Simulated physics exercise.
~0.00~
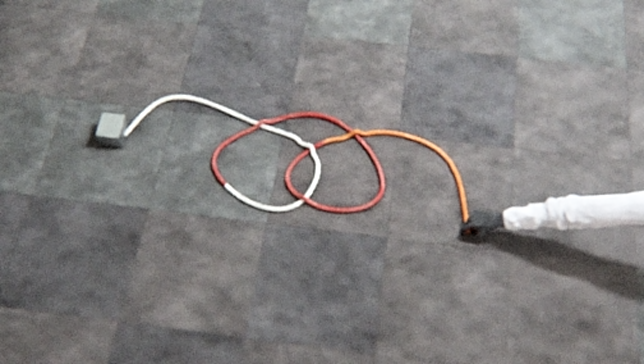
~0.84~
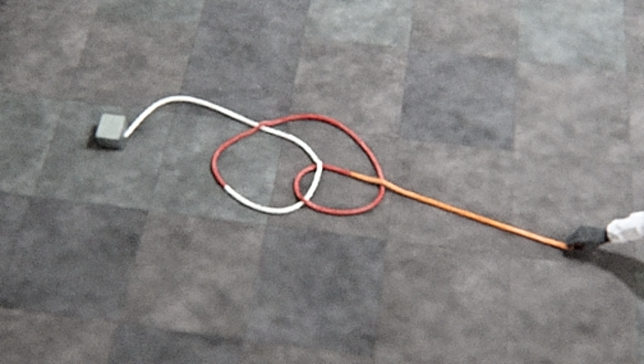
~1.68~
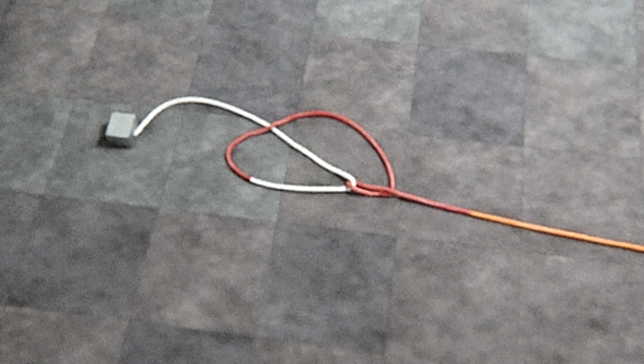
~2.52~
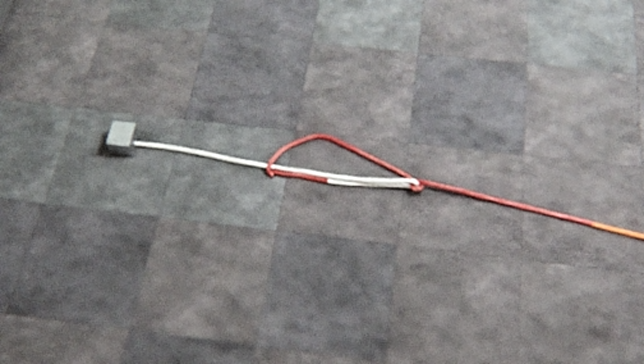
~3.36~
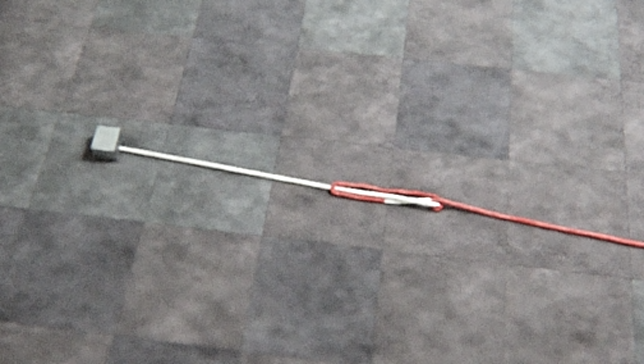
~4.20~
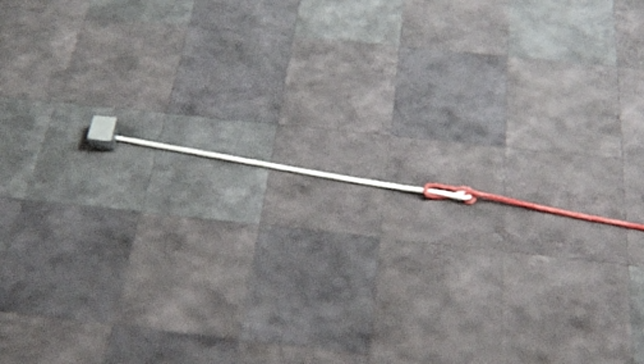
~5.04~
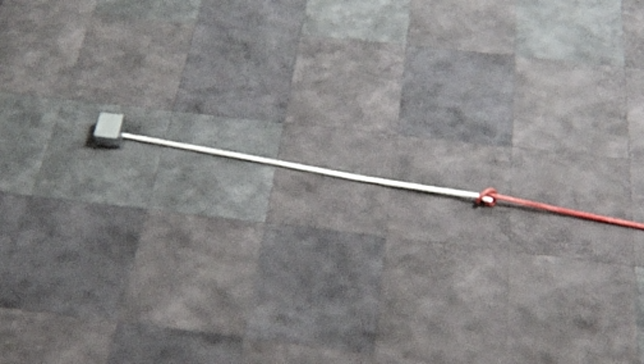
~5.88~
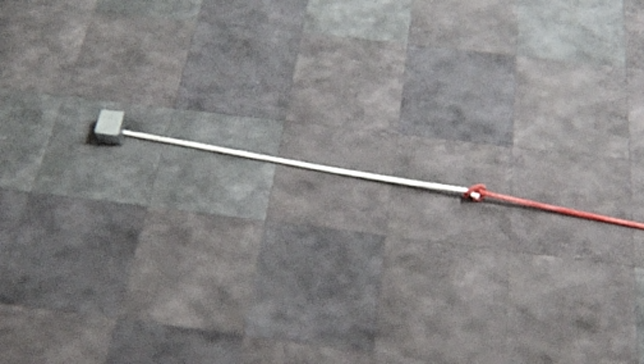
A looped white, red and orange rope, fixed to a small grey block at left, was pulled to the right across the hallway floor, its loops shrinking and narrowing until they jammed into a small tight knot on the straightened line.
